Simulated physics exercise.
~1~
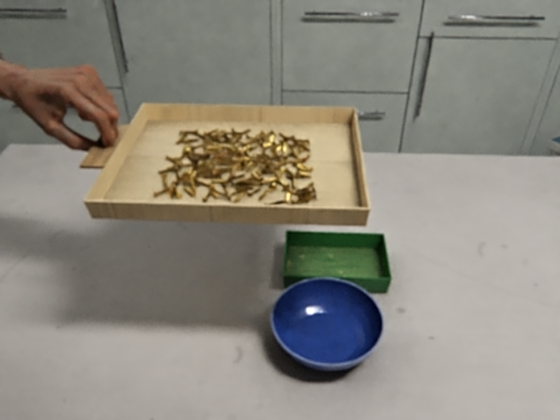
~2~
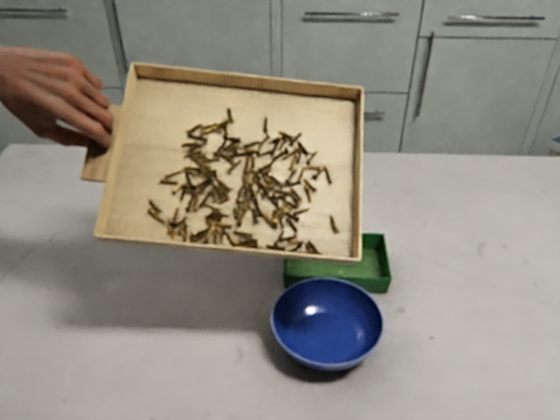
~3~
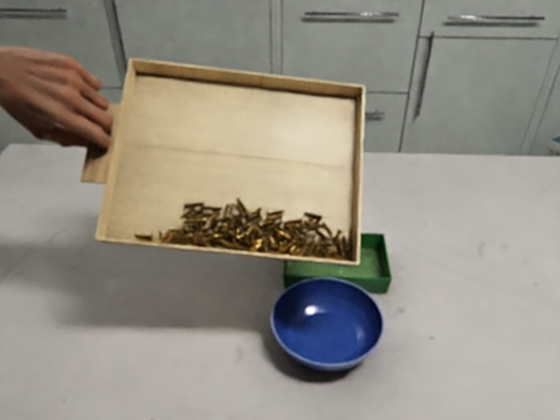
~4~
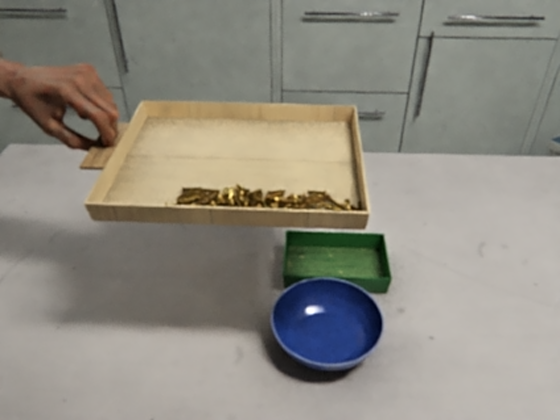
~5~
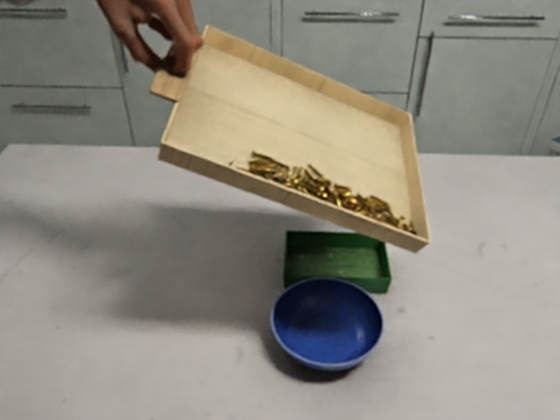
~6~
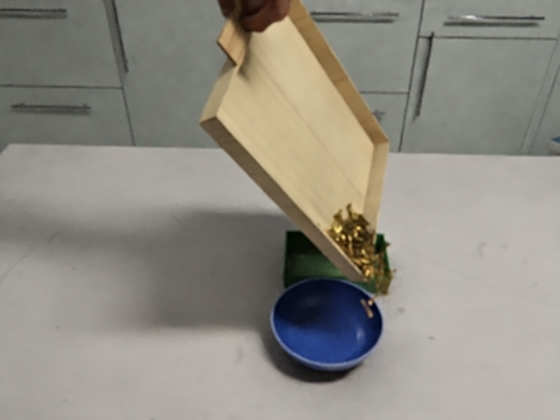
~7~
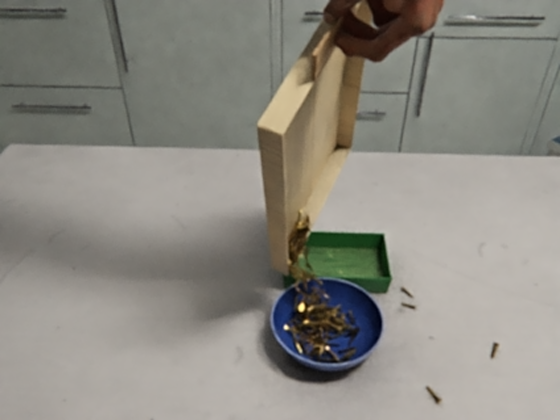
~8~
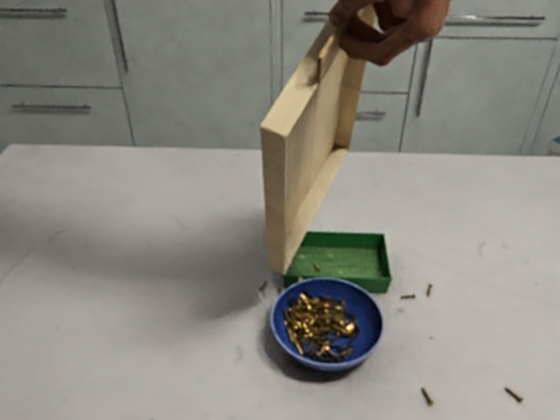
At first, a hand holds a shallow wooden tray of loose brass-coloured screws above a pale table, where a blue bowl and a green tin wait. The hand tips the tray towards the front, and the screws slide down and gather along its near edge. It levels the tray again, then moves it right and tilts it steeply, low side to the right. The screws bunch in the lower corner and pour down, mostly into the blue bowl, while some scatter on the table. Finally the emptied tray stays upright in the hand, with most screws resting in the bowl.
